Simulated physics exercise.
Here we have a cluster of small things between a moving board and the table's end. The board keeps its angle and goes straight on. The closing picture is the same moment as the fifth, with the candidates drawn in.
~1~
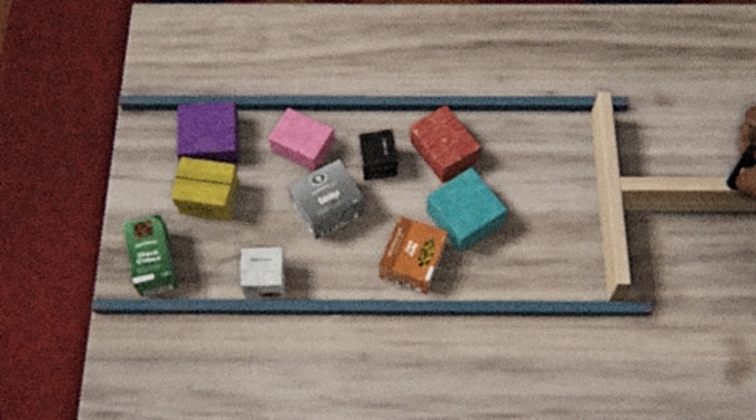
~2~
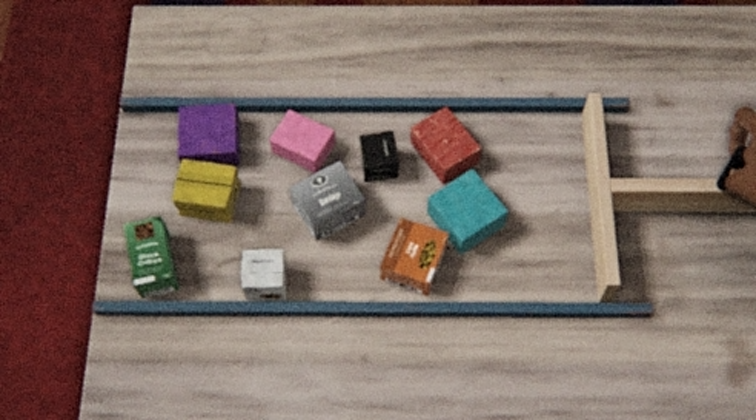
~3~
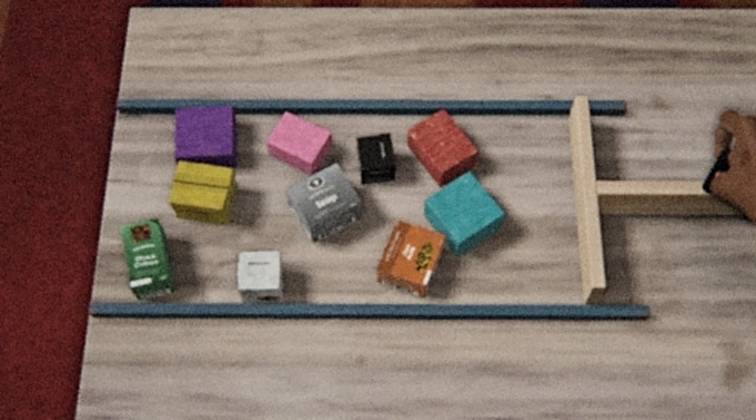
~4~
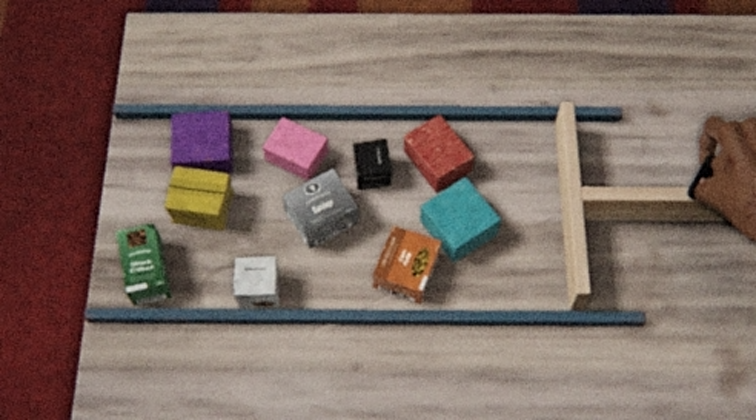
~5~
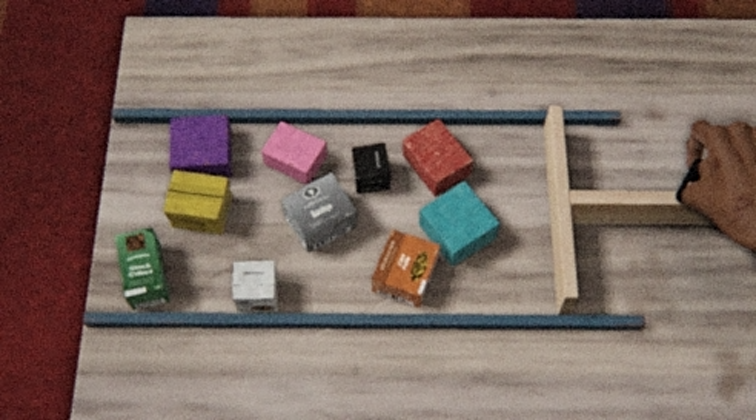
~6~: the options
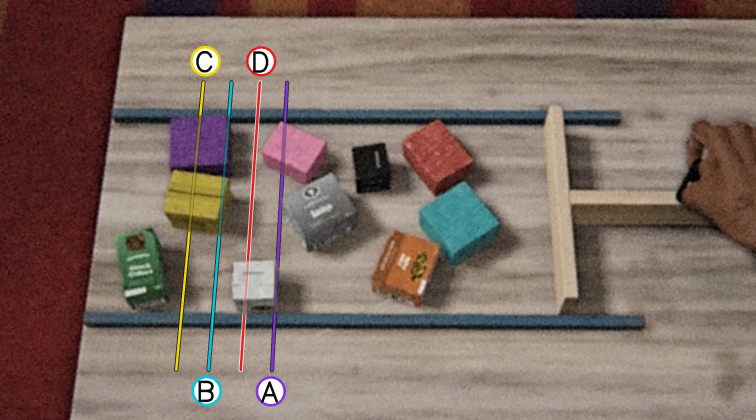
A pale wooden pusher board slides between two blue rails on a grey wood-grain tabletop beside a red carpet, seen from above. Purple, pink, black and red blocks lie along the top, with yellow, grey and teal ones below them and green, white and orange ones nearest the bottom rail. A hand at right pushes the board slowly leftward, the blocks stay untouched, and the camera drifts slightly.
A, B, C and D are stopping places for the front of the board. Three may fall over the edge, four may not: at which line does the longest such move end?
Up to line B.
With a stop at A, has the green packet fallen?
No.
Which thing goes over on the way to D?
It is the purple block.
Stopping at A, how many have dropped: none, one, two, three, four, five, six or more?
In all, none.
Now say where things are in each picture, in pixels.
Red block (445, 145); orange packet (413, 255); pink block (302, 140), in the first picture.
Board (605, 184); green packet (152, 257), in the second picture.
Board (590, 187); black packet (376, 159), in the third picture.
Board (575, 193); white packet (257, 283), in the fourth picture.
Board (564, 197); yellow box (198, 202); red block (437, 158); orange packet (406, 268), in the fifth picture.
On the marked copy, A at (280, 217); B at (221, 216); C at (191, 216); D at (251, 217).
Following B. Soon after the start, board (440, 196); red block (405, 149); orange packet (371, 272).
Later, board (318, 196); purple block (152, 151); yellow box (169, 198).
In the end, board (221, 195); yellow box over the edge; purple block over the edge; two fallen.
As for the rest, A is within the limit but short; C drops four; D is within the limit but short.
